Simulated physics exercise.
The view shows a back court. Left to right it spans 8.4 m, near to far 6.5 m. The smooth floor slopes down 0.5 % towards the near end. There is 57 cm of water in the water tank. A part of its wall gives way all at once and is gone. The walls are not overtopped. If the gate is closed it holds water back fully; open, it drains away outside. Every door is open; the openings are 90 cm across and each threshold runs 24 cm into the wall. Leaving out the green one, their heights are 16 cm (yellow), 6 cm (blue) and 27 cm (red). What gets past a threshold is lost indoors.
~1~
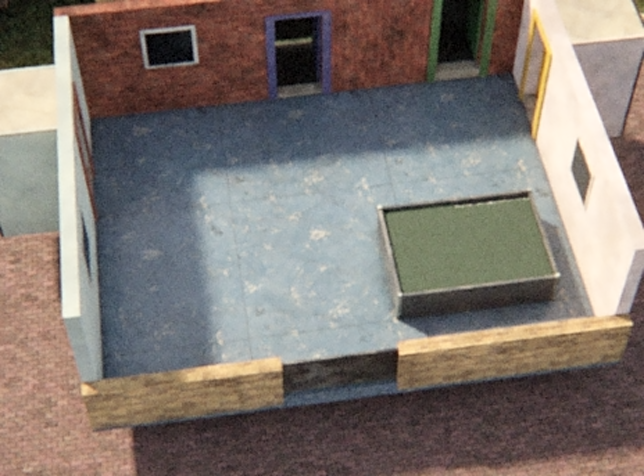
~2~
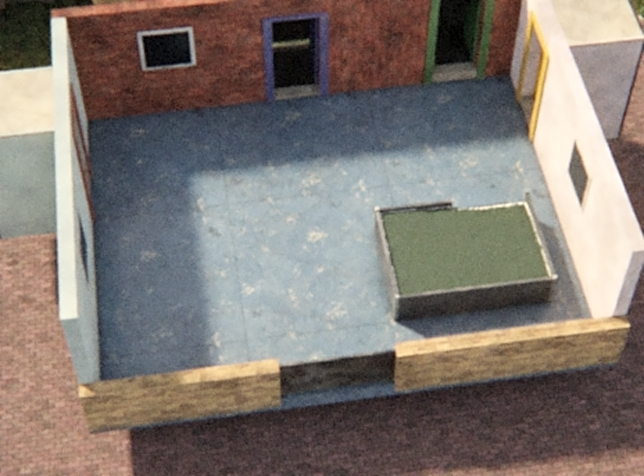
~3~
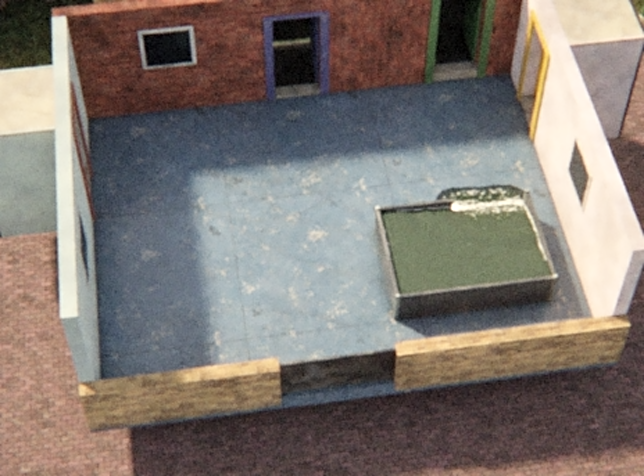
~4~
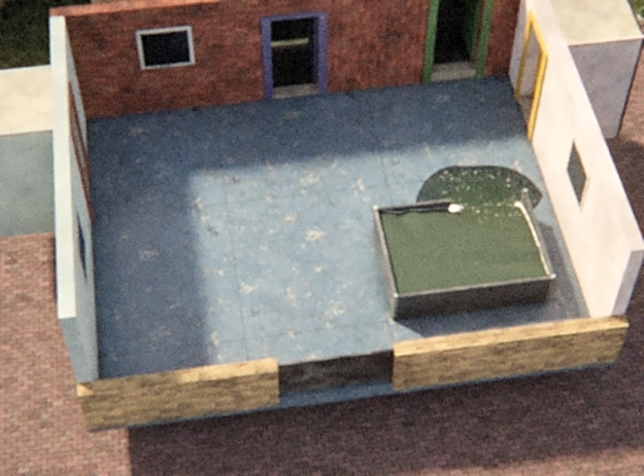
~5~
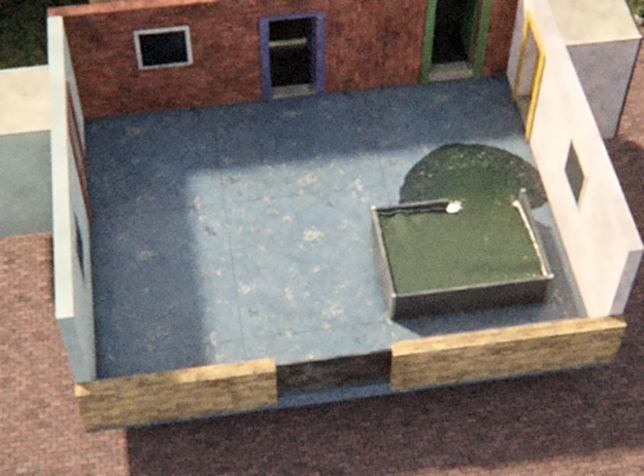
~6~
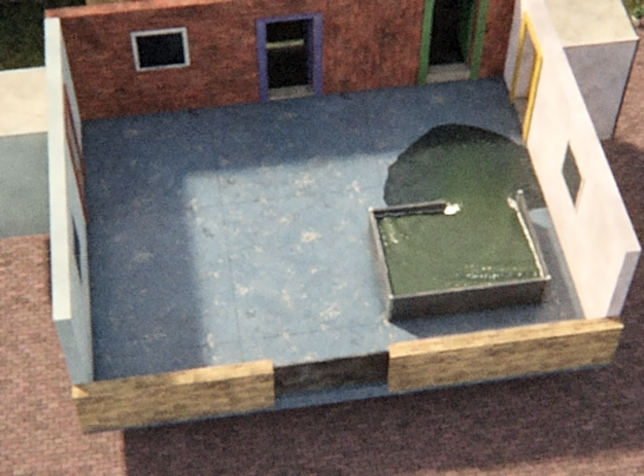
Green water pours through a gap in the tank's far side and spreads across the blue floor.
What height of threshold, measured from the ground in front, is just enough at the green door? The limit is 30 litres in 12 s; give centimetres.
It would have to be roughly 24 cm high.
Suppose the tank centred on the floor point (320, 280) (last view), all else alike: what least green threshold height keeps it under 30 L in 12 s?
Then roughly 11.5 cm.
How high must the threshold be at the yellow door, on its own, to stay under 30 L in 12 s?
Roughly 15 cm at yellow.
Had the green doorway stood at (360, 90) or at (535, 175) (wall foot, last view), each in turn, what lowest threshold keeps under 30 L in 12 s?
Roughly 10.5 and 14.5 cm.
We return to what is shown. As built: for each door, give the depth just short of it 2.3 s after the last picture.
Depths in cm: Yellow 19, blue 7, green 29, red 0.
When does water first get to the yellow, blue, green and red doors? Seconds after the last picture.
Arrival: Yellow 0.3 s, blue 1.6 s, green 0.3 s, red 5.0 s.
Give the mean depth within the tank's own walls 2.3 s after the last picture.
Roughly 28 cm on average.
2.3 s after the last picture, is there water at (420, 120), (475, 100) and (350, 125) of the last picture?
In that order: Flooded, under water, wet.
Then, 0.7 s after the last picture water covers 20 % of the floor, deepest (33 cm) near (495, 213); 20 cm at the green door, 0 litres in over its 22 cm threshold.
Then, 2.3 s after the last picture water covers 25 % of the floor, deepest (33 cm) near (483, 84); 29 cm at the green door, 27 litres in over its 22 cm threshold.
Then, 11.3 s after the last picture water covers 95 % of the floor, deepest (14 cm) near (96, 410); 5 cm at the green door, 43 litres in over its 22 cm threshold.
At the green door as built, the water peaked near 33 cm, 1.7 s after the last picture.
With a threshold of 22 cm, 43 litres would have come in within the 12 s; with 26 cm, 18 litres. So under 30 litres takes about 24 cm.
